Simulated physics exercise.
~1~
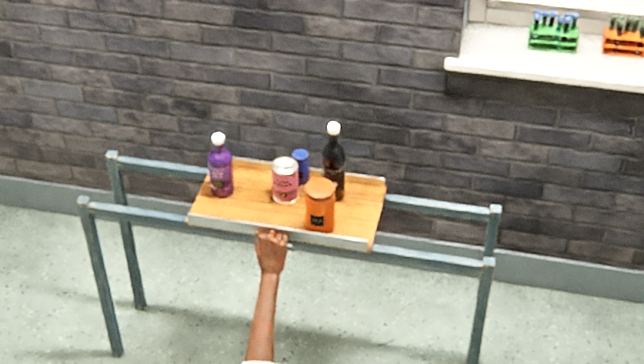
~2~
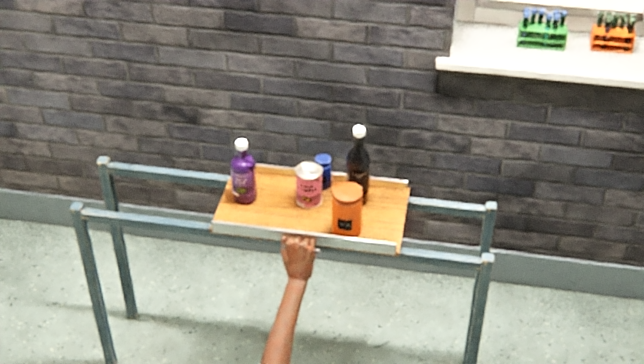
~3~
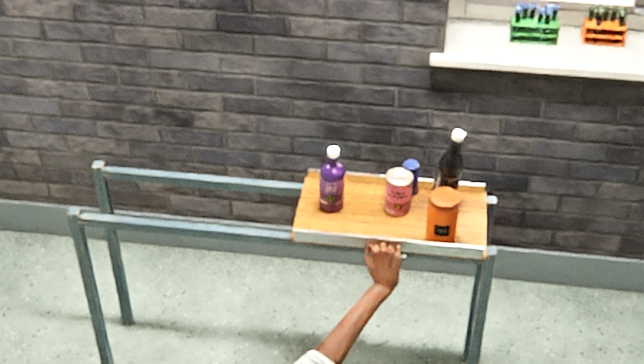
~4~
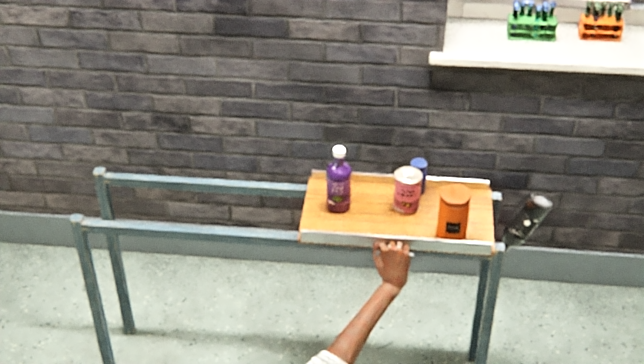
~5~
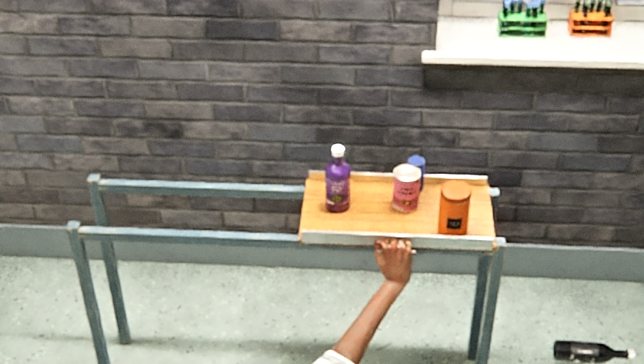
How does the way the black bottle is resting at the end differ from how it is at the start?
At the start the black bottle stands upright on the tray, but at the end it lies on its side on the floor.
